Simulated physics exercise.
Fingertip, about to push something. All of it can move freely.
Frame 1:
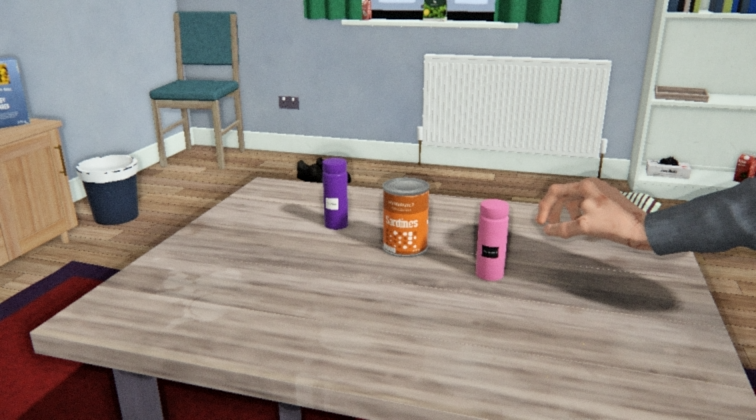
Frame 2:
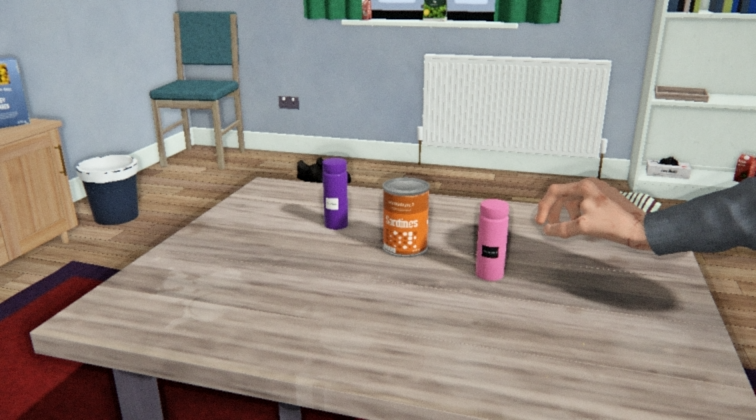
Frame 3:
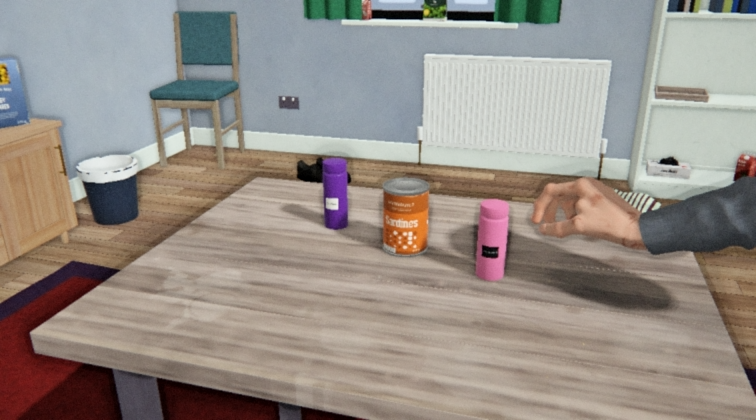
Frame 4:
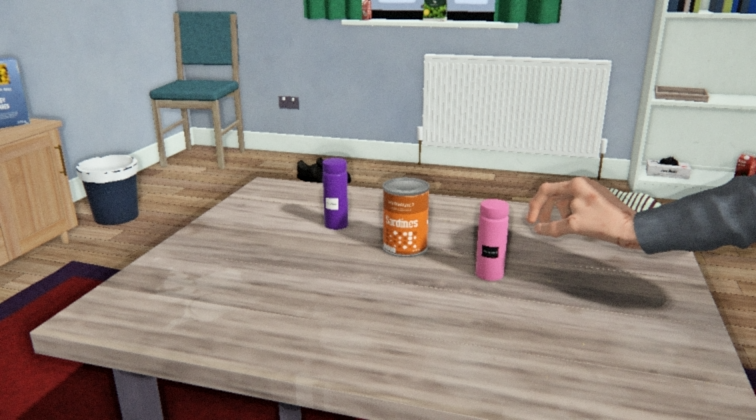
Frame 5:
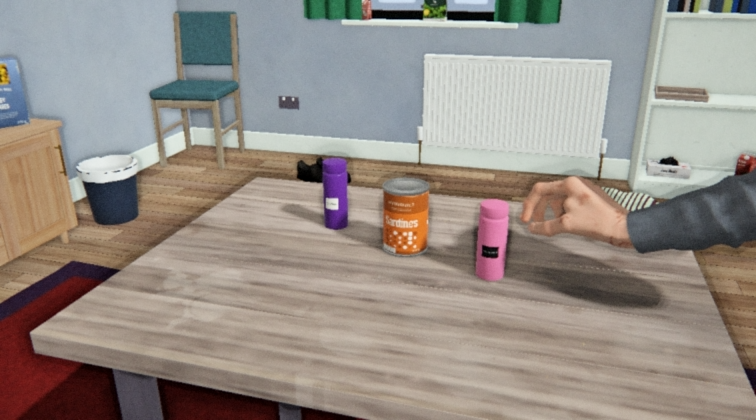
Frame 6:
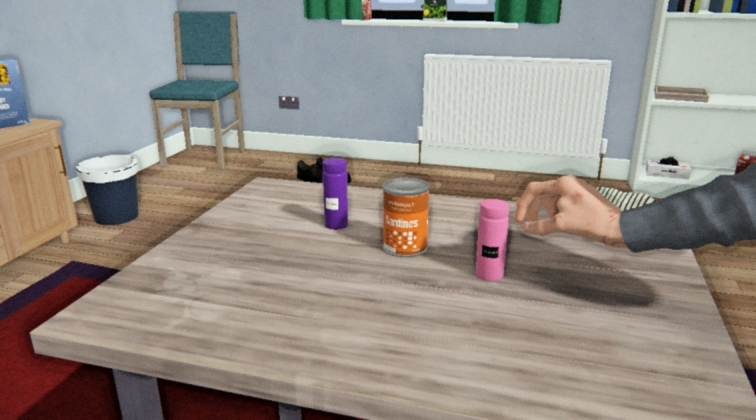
A hand in a dark grey sleeve drifts slowly left toward a pink shaker on a wooden table, seen from slightly above in a blue-walled room. An orange tin stands left of the shaker, with a purple container further left, before a white radiator, a teal chair and a bin. Only the hand and its shadow shift slightly; the objects and camera stay still.
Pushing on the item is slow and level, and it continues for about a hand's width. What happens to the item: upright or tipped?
It loses its balance.
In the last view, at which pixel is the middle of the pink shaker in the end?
In the last picture, near pixel (422, 267).
Then, 0.70 s past the last view, pink shaker on its side near (439, 253).
Then, 1.10 s past the last view, pink shaker on its side near (424, 260).
Finally, down or leaning hard on the table, pink shaker. Final places as the last picture's camera would see them, pink shaker near (422, 268).
